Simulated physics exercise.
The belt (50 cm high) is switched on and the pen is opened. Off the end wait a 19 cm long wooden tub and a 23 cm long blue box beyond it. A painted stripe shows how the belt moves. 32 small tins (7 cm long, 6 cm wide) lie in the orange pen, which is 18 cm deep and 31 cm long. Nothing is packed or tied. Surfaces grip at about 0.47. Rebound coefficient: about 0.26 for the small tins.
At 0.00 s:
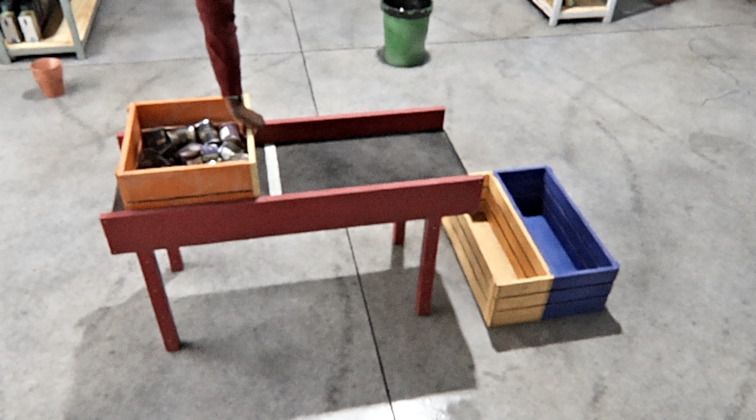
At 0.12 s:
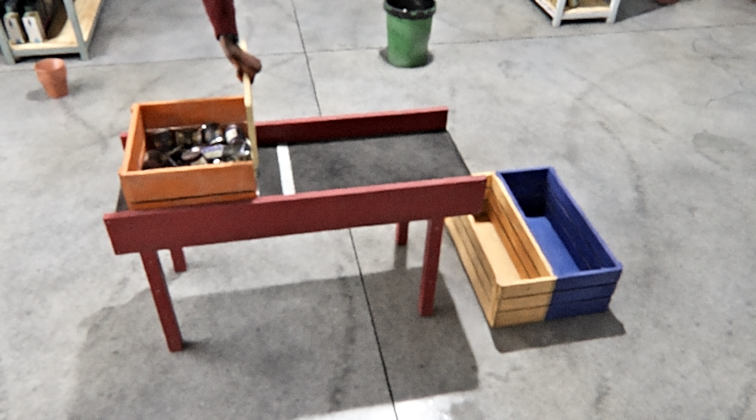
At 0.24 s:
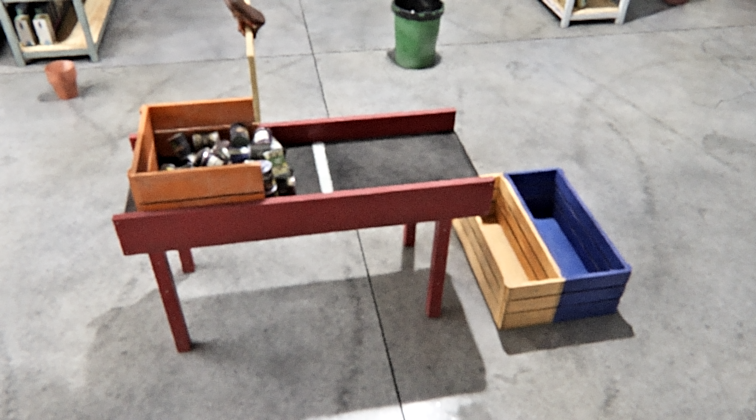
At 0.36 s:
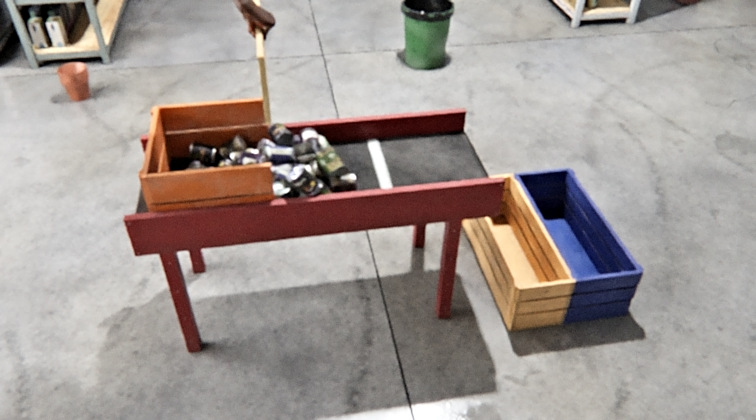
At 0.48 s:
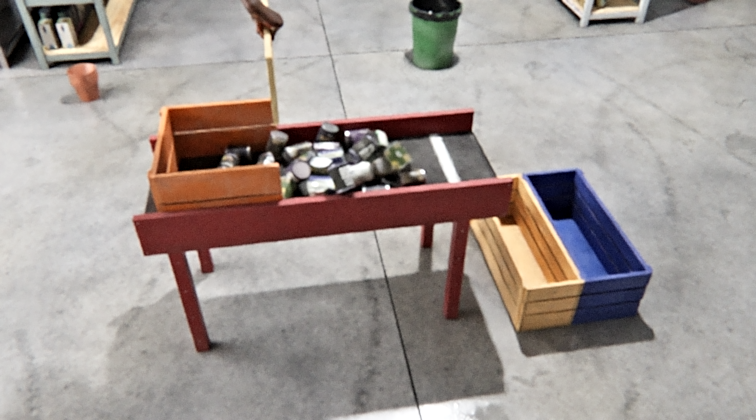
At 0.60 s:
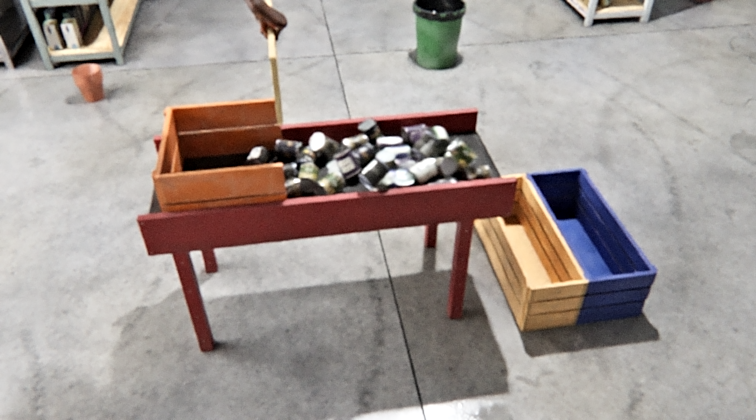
A dark-sleeved arm reaches in from the top beside an orange box of small tins on a dark-topped red table, seen from above on a grey concrete floor. A wooden tub and a blue box sit at the right, a green bucket behind. The hand lifts a wooden slat, the white stripe slides right and tins spread along the belt, while the camera pans slightly left.
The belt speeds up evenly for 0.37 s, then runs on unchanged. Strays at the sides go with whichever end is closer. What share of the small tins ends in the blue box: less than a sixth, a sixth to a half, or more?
In the end upwards of half of them are in the blue box.
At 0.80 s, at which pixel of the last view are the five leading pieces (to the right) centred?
Around (548, 170).
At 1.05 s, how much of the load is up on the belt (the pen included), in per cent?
Roughly 10 per cent.
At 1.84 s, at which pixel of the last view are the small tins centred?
At about (581, 248).
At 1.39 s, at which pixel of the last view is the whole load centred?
At about (583, 240).
After 0.80 s, 19 on the belt and 13 in the air.
After 1.05 s, 13 in the blue box, 3 on the belt and 16 in the air.
After 1.39 s, 29 in the blue box, 1 on the belt, 1 on the ground beyond the blue box and 1 in the air.
When it is over (at 1.84 s), 1 in the wooden tub, 29 in the blue box and 2 on the ground beyond the blue box. Asked share, 29 of 32, 91 per cent.
